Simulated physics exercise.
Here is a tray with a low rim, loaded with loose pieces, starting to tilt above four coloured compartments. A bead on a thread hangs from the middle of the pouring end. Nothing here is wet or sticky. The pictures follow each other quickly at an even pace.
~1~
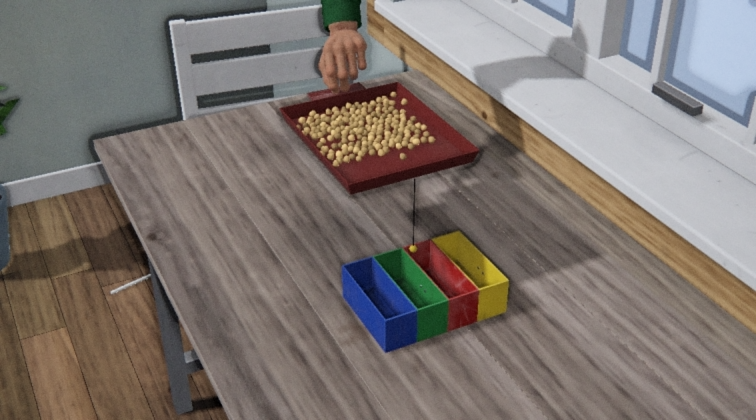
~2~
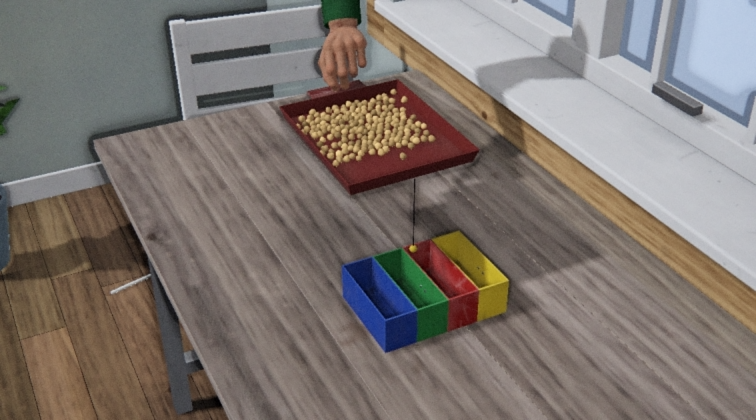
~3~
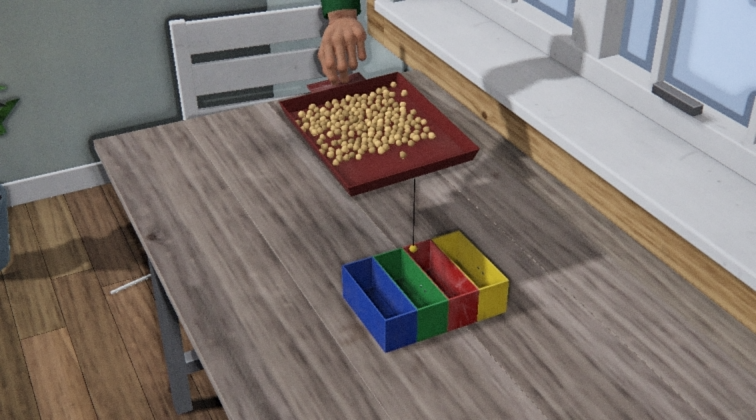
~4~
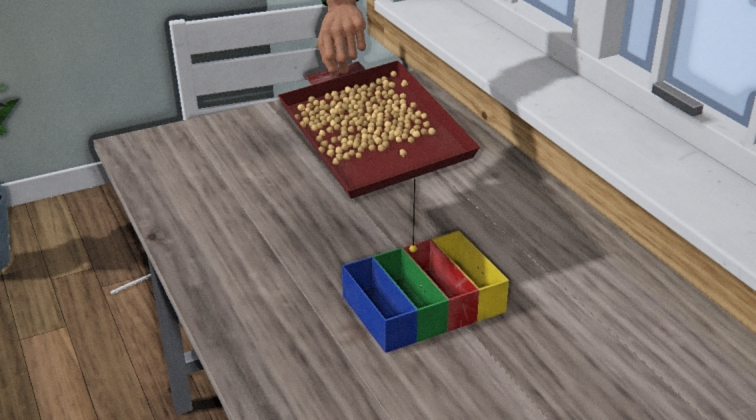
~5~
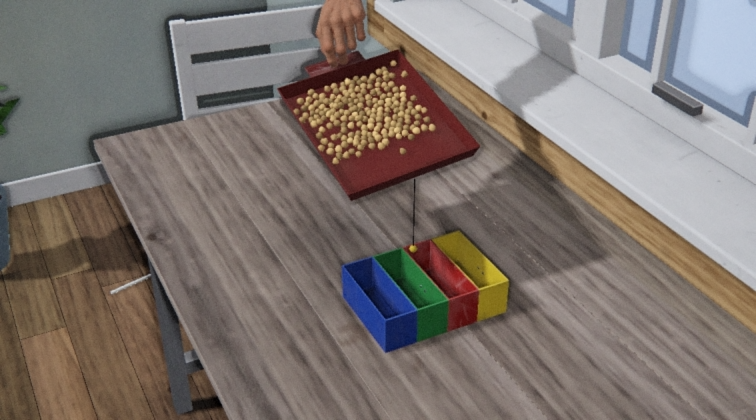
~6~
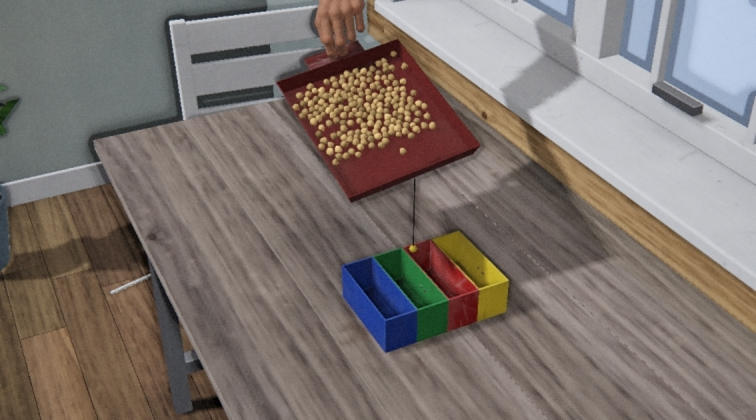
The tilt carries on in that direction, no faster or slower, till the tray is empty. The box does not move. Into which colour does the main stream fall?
Most goes to the blue cell.
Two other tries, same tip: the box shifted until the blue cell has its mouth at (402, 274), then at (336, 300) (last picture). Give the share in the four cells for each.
In turn 10 and 100 in a hundred.
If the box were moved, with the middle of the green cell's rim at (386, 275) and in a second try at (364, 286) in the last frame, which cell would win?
The first try: Blue. The second: The green one.
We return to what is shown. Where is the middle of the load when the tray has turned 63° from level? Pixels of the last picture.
Around (366, 182).
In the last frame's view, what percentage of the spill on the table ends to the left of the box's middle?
Close to 100 per cent.
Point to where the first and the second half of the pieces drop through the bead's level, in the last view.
The first part at (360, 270); the rest at (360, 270).
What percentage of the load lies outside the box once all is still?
About 30 per cent.
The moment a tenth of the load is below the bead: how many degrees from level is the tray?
Roughly 70°.
Shortly afterwards, tray tipped steeply; the bulk on the tray; near a quarter falling or outside the box.
Next, tray tipped past a quarter turn; near a quarter on the tray; near a third in the blue cell; only a few in the green cell; only a few in the red cell; near half falling or outside the box.
Some moments later, tray tipped past a quarter turn; near two thirds in the blue cell; a little in the green cell; only a few in the red cell; near a third falling or outside the box.
In the end, tray tipped past a quarter turn; near two thirds in the blue cell; a little in the green cell; only a few in the red cell; none at all in the yellow cell; near a third outside the box.
